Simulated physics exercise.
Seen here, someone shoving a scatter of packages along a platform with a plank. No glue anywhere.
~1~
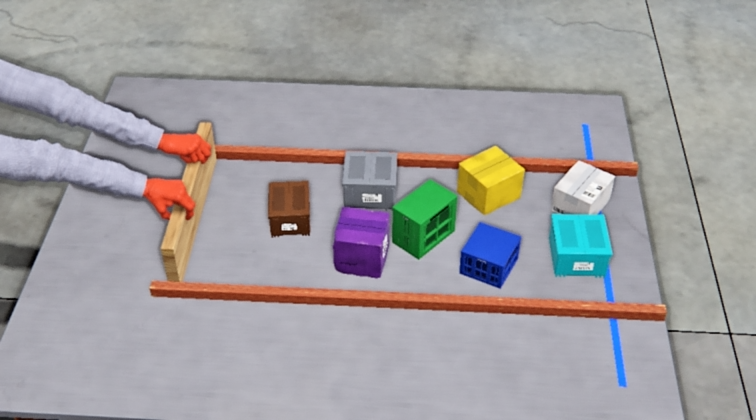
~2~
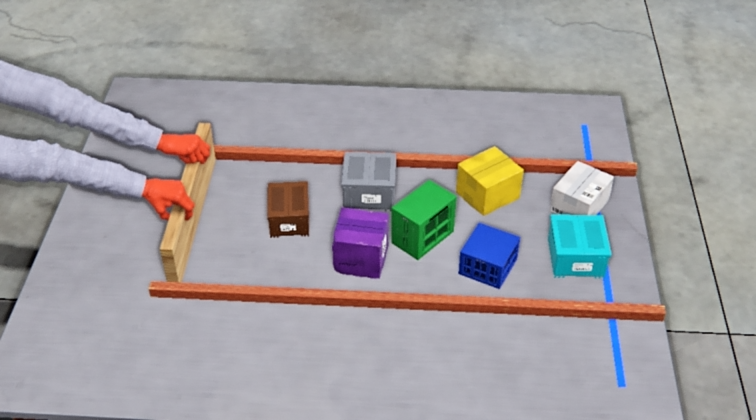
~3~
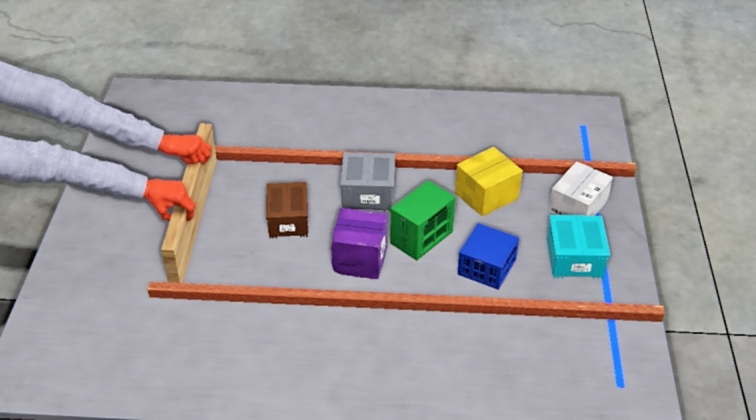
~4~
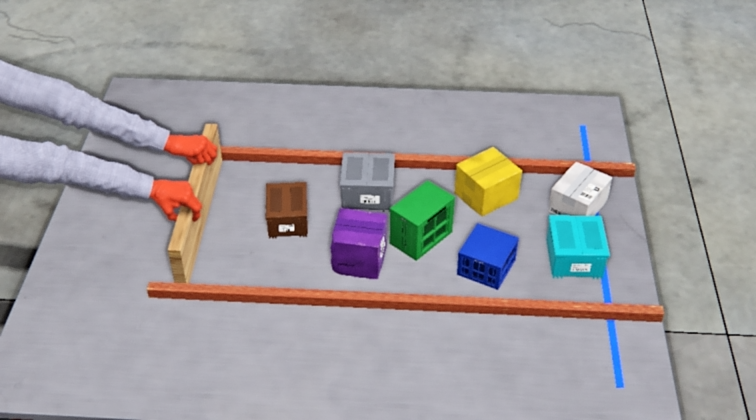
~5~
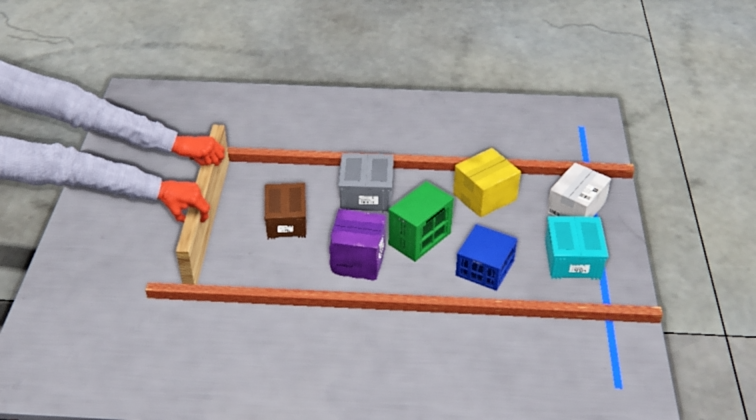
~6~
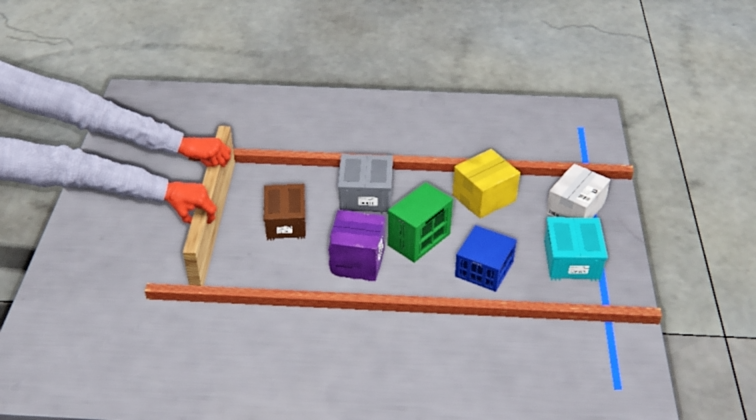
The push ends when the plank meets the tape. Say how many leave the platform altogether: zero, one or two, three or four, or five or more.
In the end the number that fall off is five or more.
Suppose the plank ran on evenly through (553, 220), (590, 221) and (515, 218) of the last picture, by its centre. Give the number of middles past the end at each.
It would be 2, 5 and 0.
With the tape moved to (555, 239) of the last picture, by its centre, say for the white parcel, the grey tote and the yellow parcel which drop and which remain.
The white parcel falls, the grey tote stays on, the yellow parcel survives.
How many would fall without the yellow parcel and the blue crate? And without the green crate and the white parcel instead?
First 3, then 3.
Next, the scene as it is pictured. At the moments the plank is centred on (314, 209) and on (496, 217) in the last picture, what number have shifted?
3 and 8.
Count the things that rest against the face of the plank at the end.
It touches 3.
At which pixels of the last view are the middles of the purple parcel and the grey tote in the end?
About (633, 280), and the other about (617, 184).
A little later, none off yet; white parcel at rest near (578, 197); turquoise tote at rest near (574, 249); yellow parcel at rest near (486, 184).
Next, none off yet; white parcel shifted a little near (589, 200); turquoise tote shifted a little near (586, 249); yellow parcel shifted about its own width near (548, 183).
When it is over, the number that fall off is five or more; down, green crate, blue crate, yellow parcel, turquoise tote and white parcel.
